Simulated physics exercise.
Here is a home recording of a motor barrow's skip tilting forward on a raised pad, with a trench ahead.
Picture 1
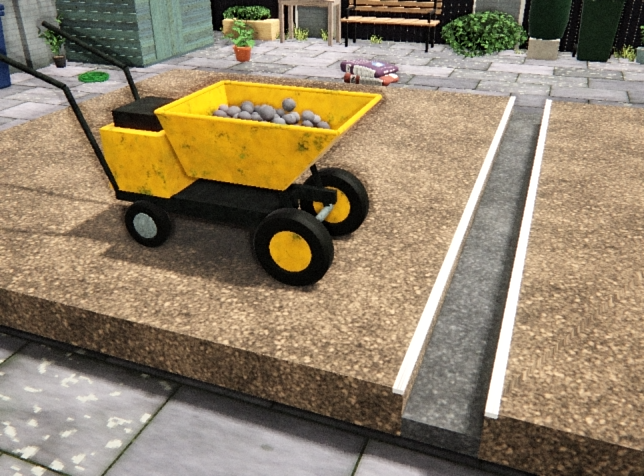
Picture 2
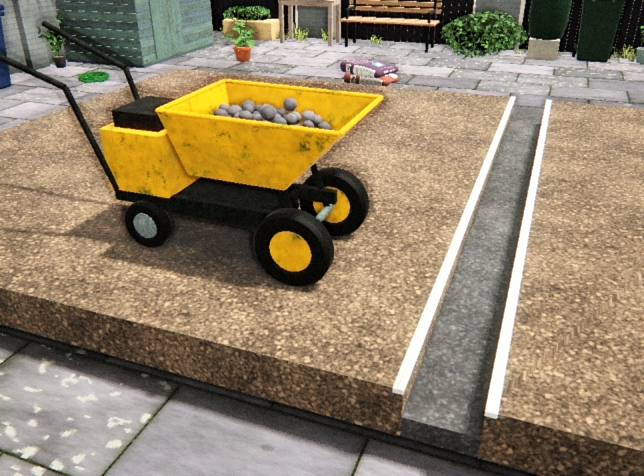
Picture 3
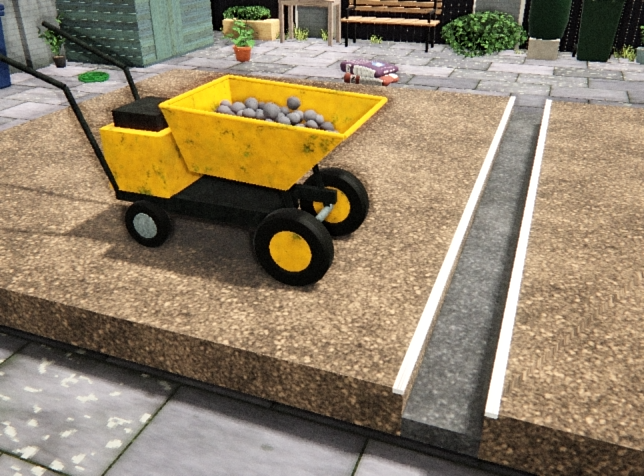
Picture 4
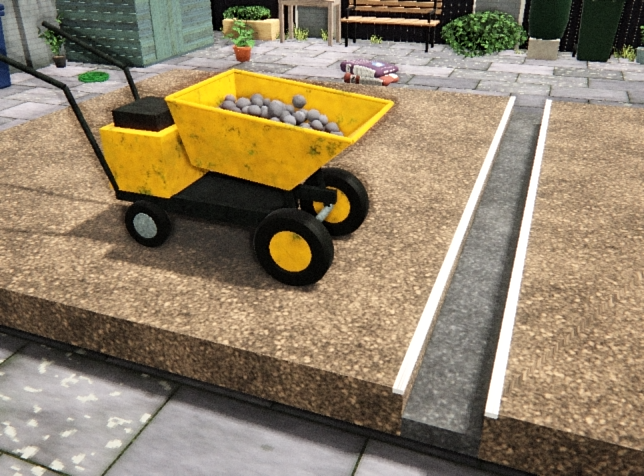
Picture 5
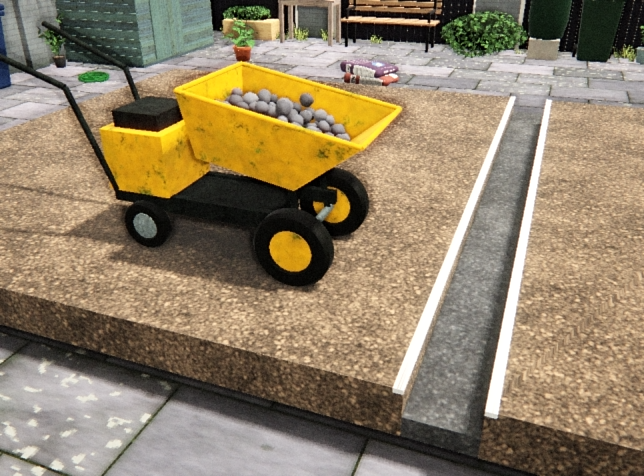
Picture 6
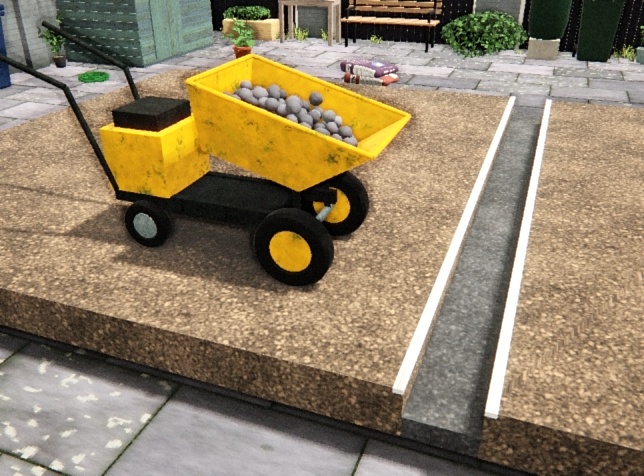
Yellow motor barrow standing on a raised gravelly pad, its skip of grey cobbles tilting gradually forward beside a white-edged trench.
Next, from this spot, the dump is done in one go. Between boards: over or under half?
The trench will hold the main part of the load.
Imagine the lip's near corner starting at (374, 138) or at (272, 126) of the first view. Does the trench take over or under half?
First most of it, then not half.
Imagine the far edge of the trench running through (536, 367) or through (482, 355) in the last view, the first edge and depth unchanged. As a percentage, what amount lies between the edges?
Lab note: Try one about 90 %, try two about 70 %.
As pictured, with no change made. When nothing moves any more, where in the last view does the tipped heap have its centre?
Around (474, 294), give or take.
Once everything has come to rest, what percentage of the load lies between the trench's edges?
That share is close to 85 %.
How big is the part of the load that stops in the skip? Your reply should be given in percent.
Roughly 5 %.
Soon after the last picture, skip tipped steeply; all in the skip.
A little later, skip tipped right over; most in the skip; a stray few short of the trench; a small part in or heaped over the trench; a stray few falling.
Later still, skip tipped right over; a small part in the skip; a small part short of the trench; most in or heaped over the trench; a small part beyond it.
At rest, skip tipped right over; a small part in the skip; a small part short of the trench; most in or heaped over the trench; a small part beyond it.
